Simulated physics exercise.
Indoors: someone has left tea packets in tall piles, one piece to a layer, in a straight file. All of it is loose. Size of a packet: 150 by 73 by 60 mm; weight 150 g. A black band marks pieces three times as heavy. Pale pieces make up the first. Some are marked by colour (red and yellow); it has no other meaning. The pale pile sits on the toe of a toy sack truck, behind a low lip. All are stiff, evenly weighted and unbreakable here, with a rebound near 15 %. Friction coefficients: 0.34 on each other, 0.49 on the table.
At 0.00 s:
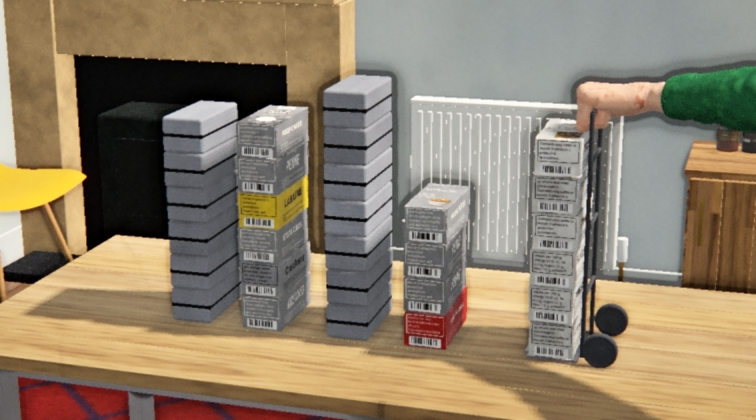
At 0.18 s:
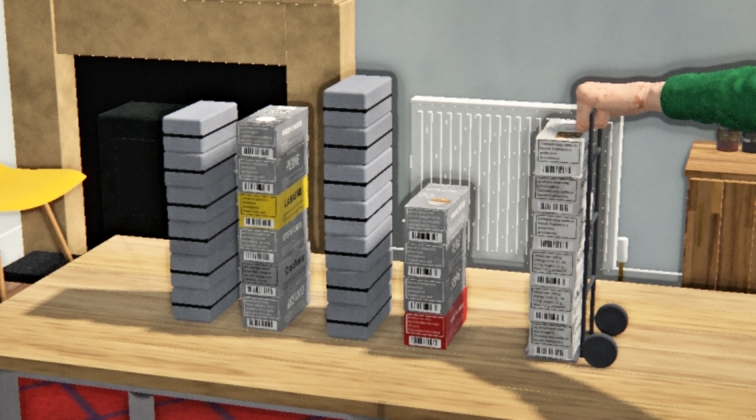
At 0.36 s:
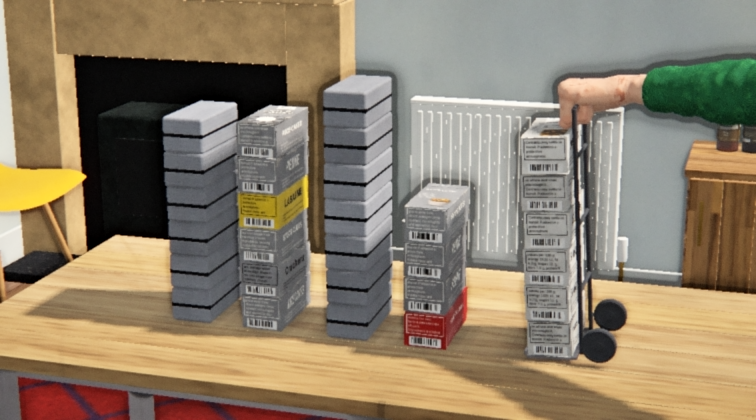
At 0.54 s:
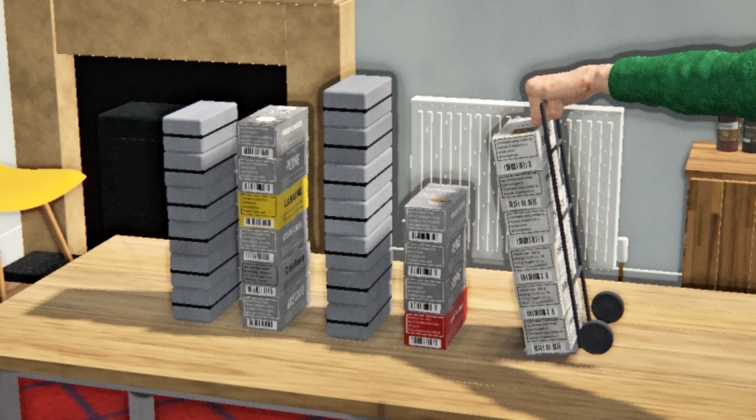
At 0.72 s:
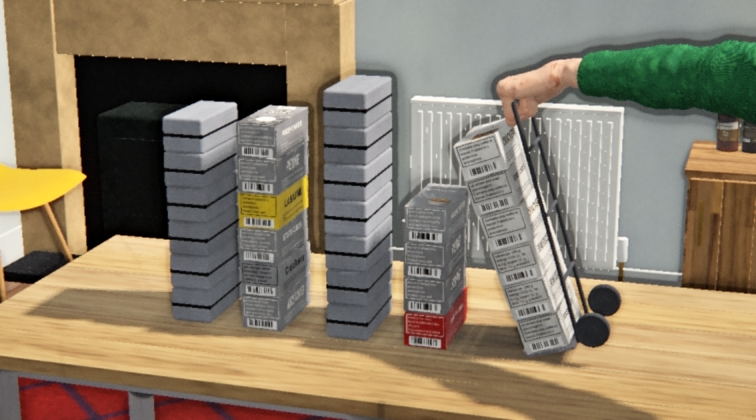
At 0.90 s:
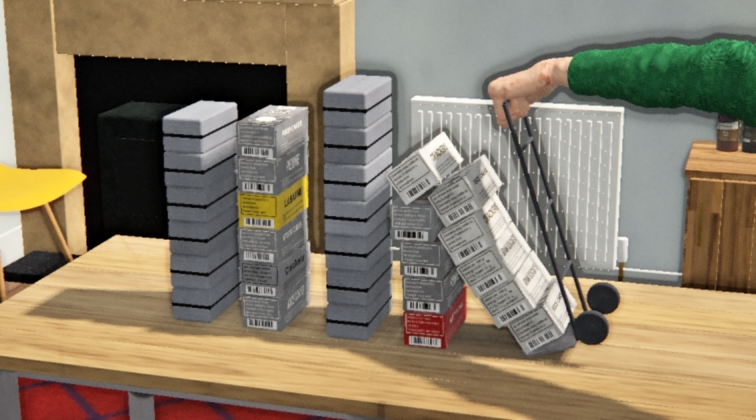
On a wooden table, a hand tilts a small truck leftward, leaning packets onto a shorter pile.
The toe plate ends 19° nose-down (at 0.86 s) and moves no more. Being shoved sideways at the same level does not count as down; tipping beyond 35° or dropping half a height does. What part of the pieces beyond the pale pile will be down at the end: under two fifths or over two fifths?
The part is under two fifths.
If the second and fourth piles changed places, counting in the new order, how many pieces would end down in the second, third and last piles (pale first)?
In that case second 0, third 0, last 0.
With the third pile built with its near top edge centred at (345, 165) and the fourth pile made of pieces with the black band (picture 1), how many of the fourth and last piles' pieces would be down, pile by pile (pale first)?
Then fourth 0, last 0.
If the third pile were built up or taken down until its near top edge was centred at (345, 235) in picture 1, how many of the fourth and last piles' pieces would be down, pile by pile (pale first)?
In that case fourth 0, last 0.
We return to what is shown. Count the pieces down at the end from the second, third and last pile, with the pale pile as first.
Second 0, third 0, last 0.
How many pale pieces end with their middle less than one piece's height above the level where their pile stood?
2 pale pieces.
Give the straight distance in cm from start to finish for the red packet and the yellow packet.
Red 0, yellow 0.
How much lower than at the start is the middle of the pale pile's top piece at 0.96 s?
Some 4 cm lower.
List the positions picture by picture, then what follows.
In the first frame (we follow the side turned to the camera), truck frame (590, 164) 0° forward; yellow packet (258, 212); red packet (425, 331); no other piece has moved.
In the second frame, truck frame (590, 164) 0° forward; yellow packet (258, 212).
In the third frame, truck frame (576, 160) 4° forward, top of the pale pile leaning 4°; yellow packet (258, 212); no other piece has moved.
In the fourth frame, truck frame (550, 154) 11° forward, top of the pale pile leaning 11°; yellow packet (258, 212); no other piece has moved.
In the fifth frame, truck frame (527, 153) 17° forward, top of the pale pile leaning 20°; yellow packet (258, 212); no other piece has moved.
In the sixth frame, truck frame (520, 152) 19° forward, top of the pale pile leaning 38°; red packet (424, 331); yellow packet (258, 212); 2 stirred so far.
Around 0.96 s, 5 of the pale pile down; none of the 23 other packets down, 4 disturbed; red packet tipped 6°.
Around 1.04 s, 6 of the pale pile down; none of the 23 other packets down, 4 disturbed; red packet tipped 11°.
Around 1.44 s, 6 of the pale pile down; none of the 23 other packets down, 4 disturbed; red packet tipped 5°.
Finally (1.9 s), 6 of the pale pile down; none of the 23 other packets down, 4 disturbed; red packet displaced 6 mm; yellow packet unmoved. That is 0 per cent. Seen by the last camera, middles, red packet near (433, 314), yellow packet near (274, 200).
